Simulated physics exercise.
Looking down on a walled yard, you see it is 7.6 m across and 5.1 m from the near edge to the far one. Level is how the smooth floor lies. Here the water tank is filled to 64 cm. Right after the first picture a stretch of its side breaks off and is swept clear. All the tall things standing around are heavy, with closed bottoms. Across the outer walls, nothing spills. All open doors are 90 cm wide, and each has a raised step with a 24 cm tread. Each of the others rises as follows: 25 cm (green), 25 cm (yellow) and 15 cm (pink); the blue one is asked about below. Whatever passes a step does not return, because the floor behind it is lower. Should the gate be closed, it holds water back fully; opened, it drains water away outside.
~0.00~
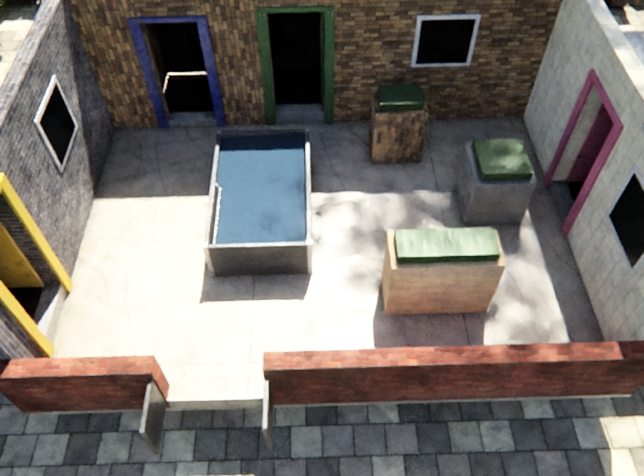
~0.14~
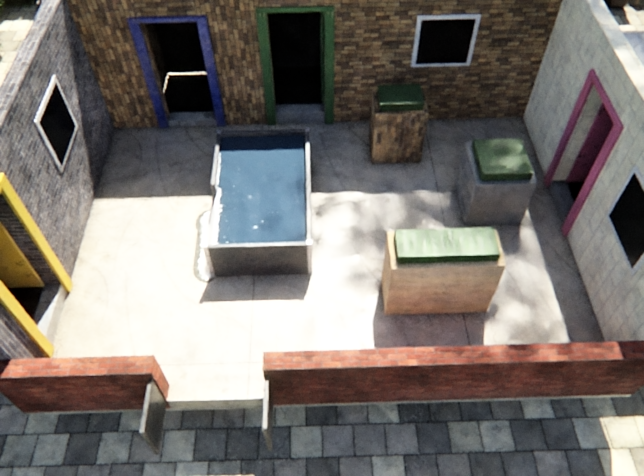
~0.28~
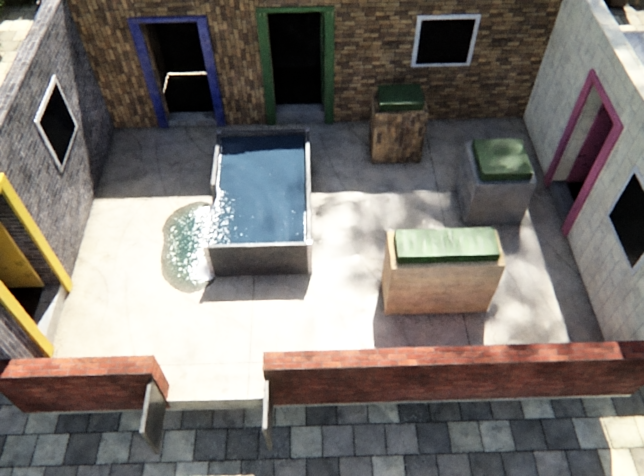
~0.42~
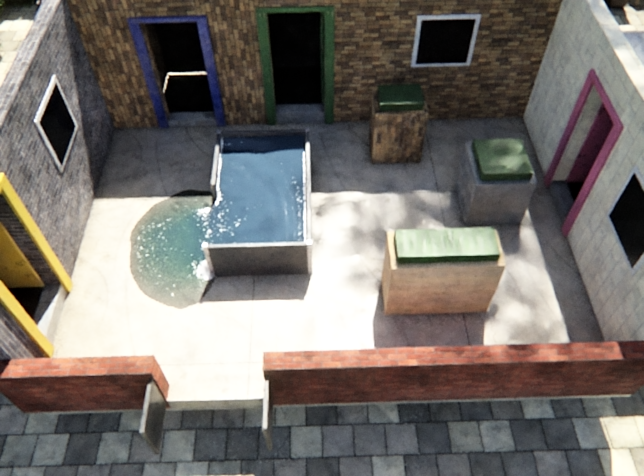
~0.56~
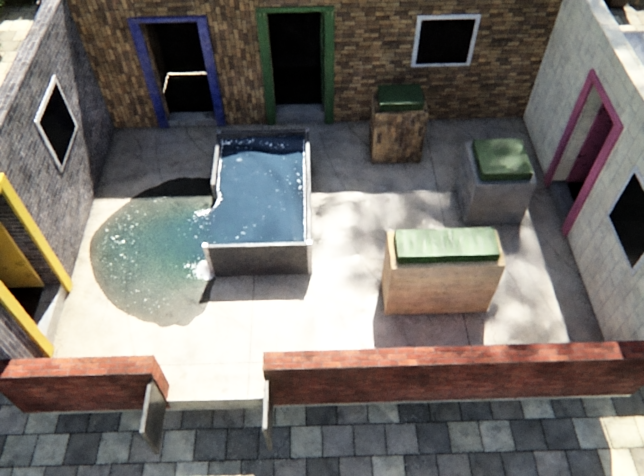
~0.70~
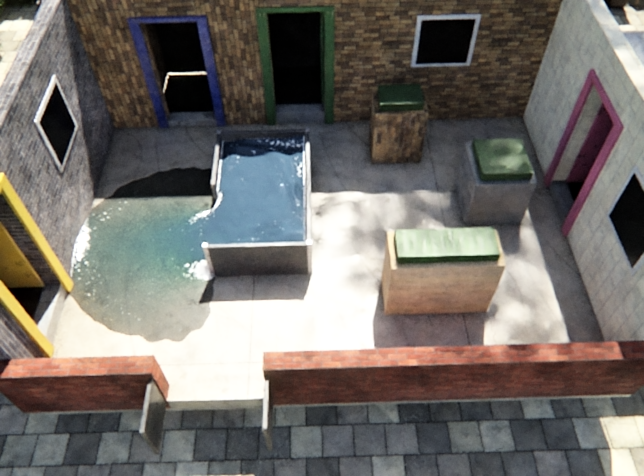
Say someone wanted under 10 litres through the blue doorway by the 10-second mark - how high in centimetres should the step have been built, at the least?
They should have built it at least 9.5 cm high.
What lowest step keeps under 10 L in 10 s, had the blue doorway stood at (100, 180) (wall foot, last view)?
Minimum: About 12.0 cm.
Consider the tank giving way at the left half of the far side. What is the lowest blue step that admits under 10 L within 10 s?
It should stand roughly 23 cm high.
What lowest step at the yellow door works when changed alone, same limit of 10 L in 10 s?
At the yellow door it takes roughly 24 centimetres.
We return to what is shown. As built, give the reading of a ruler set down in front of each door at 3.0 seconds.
At the green door the depth is 1 cm, at blue 13 cm, at yellow 25 cm and at pink 0 cm.
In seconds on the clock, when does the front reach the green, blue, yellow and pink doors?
Arrives: Green 3.2 s / blue 2.2 s / yellow 0.9 s / pink 7.5 s.
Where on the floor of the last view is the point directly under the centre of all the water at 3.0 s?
About (179, 239).
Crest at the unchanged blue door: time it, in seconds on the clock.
It peaks around 3.2 s.
After 1.4 s water covers 20 % of the floor, deepest (37 cm) near (89, 264); it has not reached the blue door.
After 3.0 s water covers 35 % of the floor, deepest (29 cm) near (45, 374); 13 cm at the blue door, 0 litres in over its 13 cm step.
After 10.0 s water covers 100 % of the floor, deepest (10 cm) near (524, 215); 6 cm at the blue door, 1 litre in over its 13 cm step.
At the blue door as built, the water arrived by 2.3 s and peaked near 13 cm at 3.2 s.
With a step of 8.5 cm, 16 litres would have come in within the 10 s; with 12 cm, 3 litres. So under 10 litres takes about 9.5 cm.
